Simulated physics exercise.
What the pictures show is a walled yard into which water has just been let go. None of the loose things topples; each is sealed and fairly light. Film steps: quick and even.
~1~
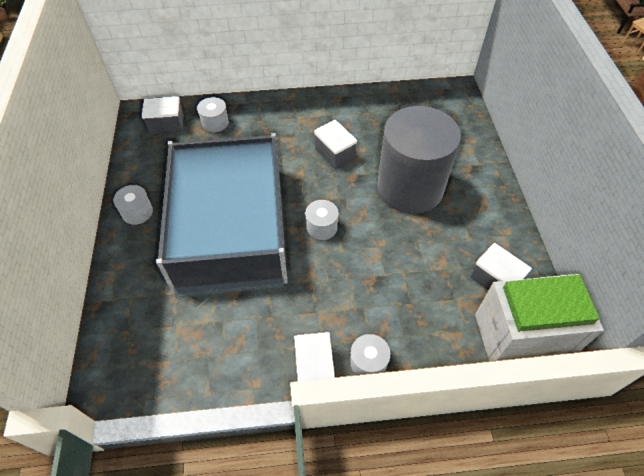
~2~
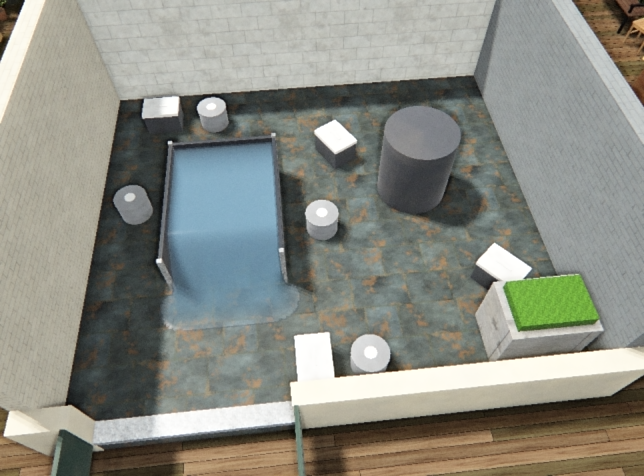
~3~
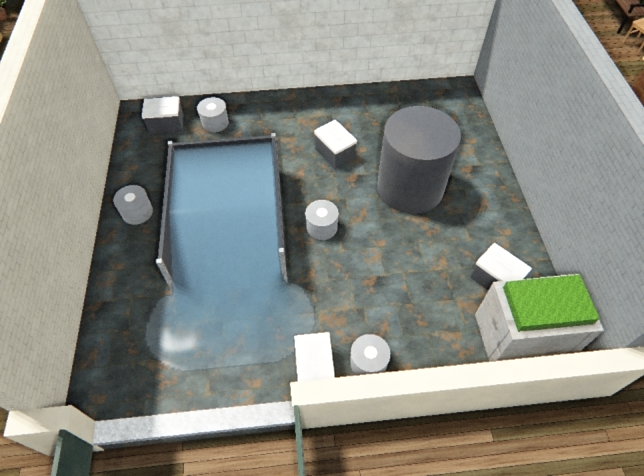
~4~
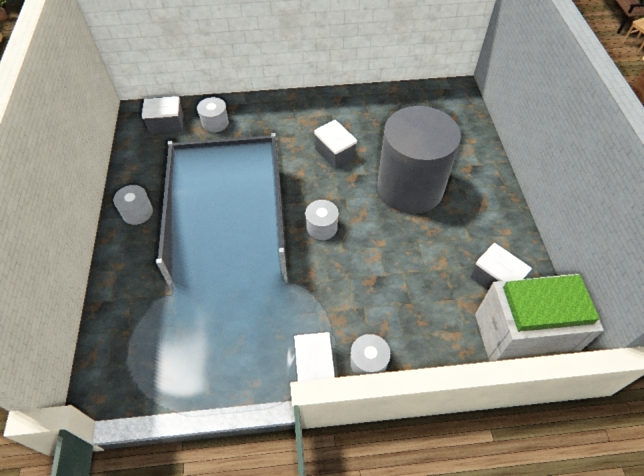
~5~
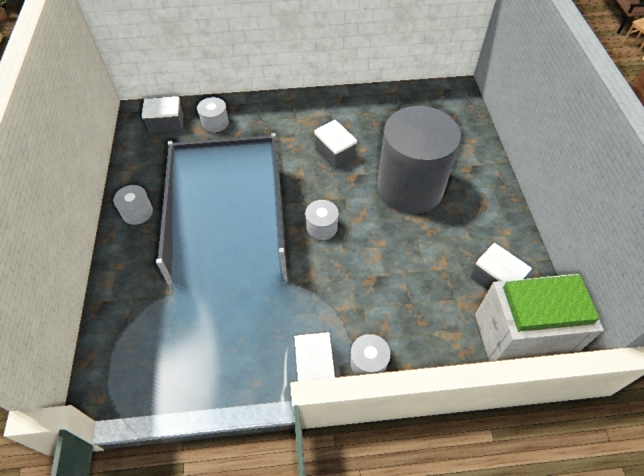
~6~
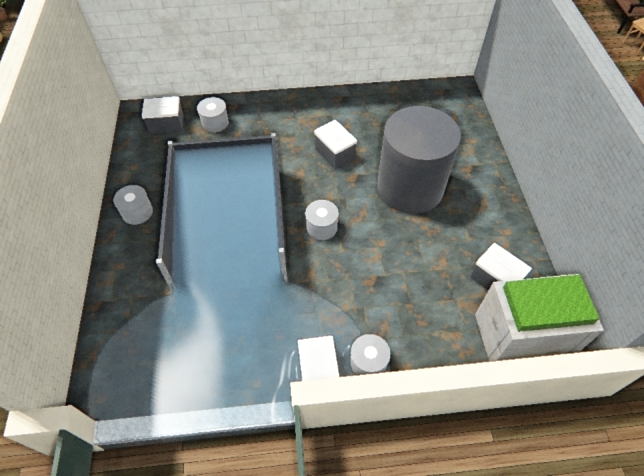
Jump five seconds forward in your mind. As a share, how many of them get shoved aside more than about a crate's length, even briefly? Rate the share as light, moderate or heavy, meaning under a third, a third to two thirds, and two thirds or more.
Light.
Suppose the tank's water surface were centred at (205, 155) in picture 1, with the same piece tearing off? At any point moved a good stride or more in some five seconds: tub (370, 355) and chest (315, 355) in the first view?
First: Covered that distance. Second: Covered that distance.
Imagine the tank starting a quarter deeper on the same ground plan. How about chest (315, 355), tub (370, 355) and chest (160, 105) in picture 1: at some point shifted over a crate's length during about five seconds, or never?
Going through them, I'd say got there, then got there, then never got there.
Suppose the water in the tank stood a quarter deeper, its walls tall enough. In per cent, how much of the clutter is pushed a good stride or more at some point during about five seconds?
Estimate: Around 20 in a hundred.
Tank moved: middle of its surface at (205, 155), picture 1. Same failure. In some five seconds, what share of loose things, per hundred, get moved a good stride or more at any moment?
About 20 per cent.
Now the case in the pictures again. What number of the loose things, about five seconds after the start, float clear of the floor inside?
1.
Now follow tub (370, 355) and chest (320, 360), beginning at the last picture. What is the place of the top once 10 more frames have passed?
Approximately (474, 332) for one and (432, 315) for the other.
A moment on, 0 of 8 are well off their spots; 1 afloat.
Next, 2 of 8 are well off their spots; 1 afloat.
Later, 2 of 8 are well off their spots; 1 afloat.
In the end, 2 of 8 are well off their spots, and 2 have been at some point; 1 afloat.
